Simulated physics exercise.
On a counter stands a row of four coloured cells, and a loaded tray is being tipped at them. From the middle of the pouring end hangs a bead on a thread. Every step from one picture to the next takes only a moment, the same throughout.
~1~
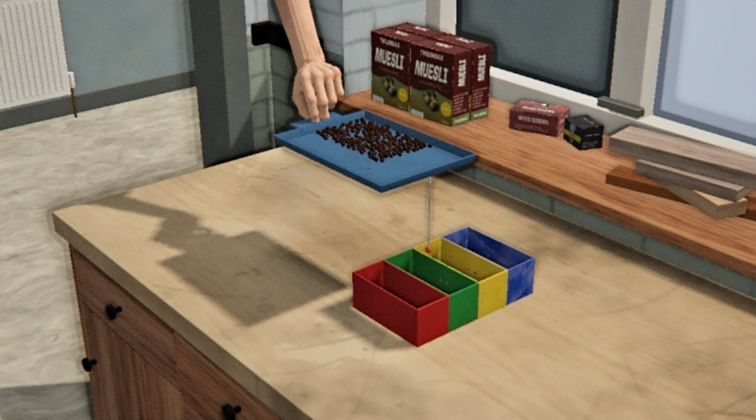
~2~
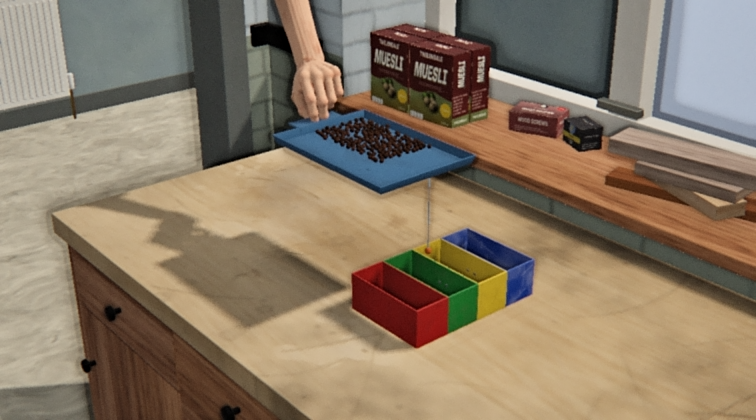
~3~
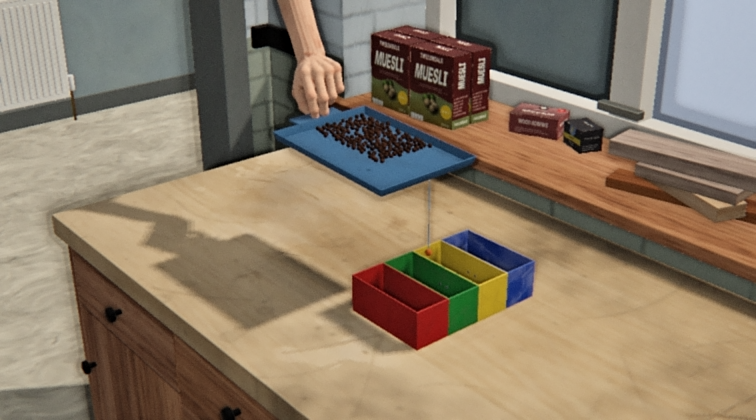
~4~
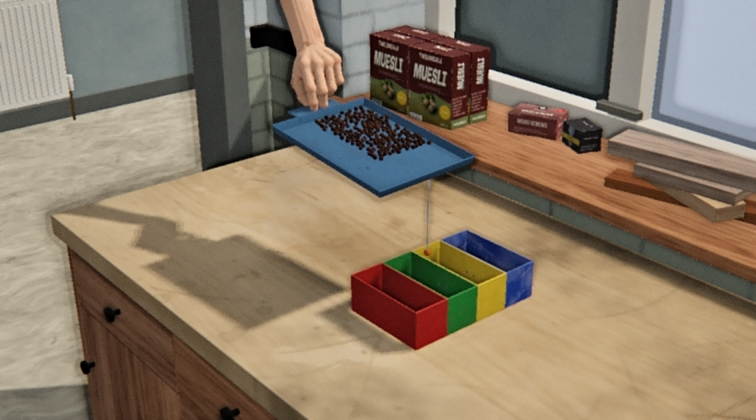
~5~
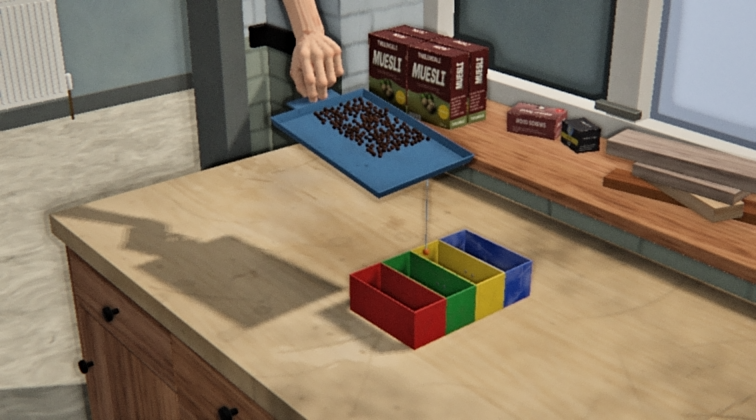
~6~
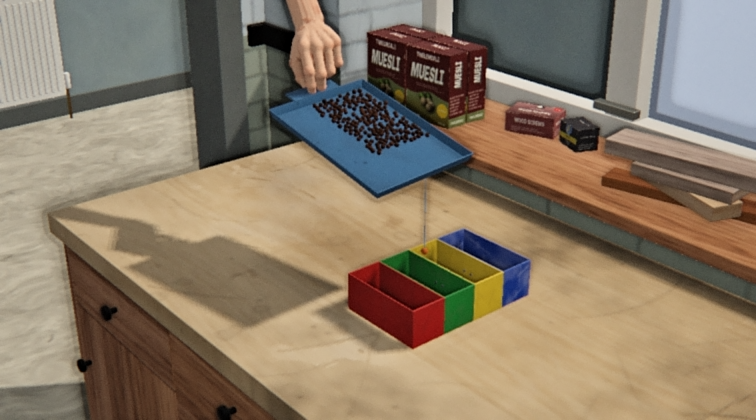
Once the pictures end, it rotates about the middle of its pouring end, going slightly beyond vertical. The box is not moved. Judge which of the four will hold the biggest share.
I would say the red cell.
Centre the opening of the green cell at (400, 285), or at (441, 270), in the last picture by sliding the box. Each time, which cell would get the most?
Try 1 - green; try 2 - red.
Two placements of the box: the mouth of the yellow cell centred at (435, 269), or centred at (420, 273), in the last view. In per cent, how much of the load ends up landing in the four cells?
Roughly 100 per cent, and 100 per cent.
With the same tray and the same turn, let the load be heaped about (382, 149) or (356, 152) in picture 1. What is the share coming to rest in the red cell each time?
Near 70 per cent and near 70 per cent.
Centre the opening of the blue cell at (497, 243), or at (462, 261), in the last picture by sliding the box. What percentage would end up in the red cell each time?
First try: Roughly 40 per cent; second try: Roughly 10 per cent.
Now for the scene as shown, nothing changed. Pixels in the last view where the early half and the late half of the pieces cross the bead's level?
The opening part goes through (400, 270); what follows goes through (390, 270).
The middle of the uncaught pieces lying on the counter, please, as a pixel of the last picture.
Look around pixel (379, 356).
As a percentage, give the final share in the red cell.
Close to 60 in every hundred pieces.
Shortly afterwards, tray tipped steeply; near two thirds on the tray; a little in the red cell; a little in the green cell; only a few in the yellow cell; a little falling or outside the box.
Next, tray tipped right over; a little on the tray; near a third in the red cell; near a quarter in the green cell; only a few in the yellow cell; only a few in the blue cell; near a quarter falling or outside the box.
Some moments later, tray tipped past a quarter turn; near two thirds in the red cell; near a quarter in the green cell; only a few in the yellow cell; only a few in the blue cell; a little falling or outside the box.
In the end, tray tipped past a quarter turn; near two thirds in the red cell; near a quarter in the green cell; only a few in the yellow cell; only a few in the blue cell; a little outside the box.
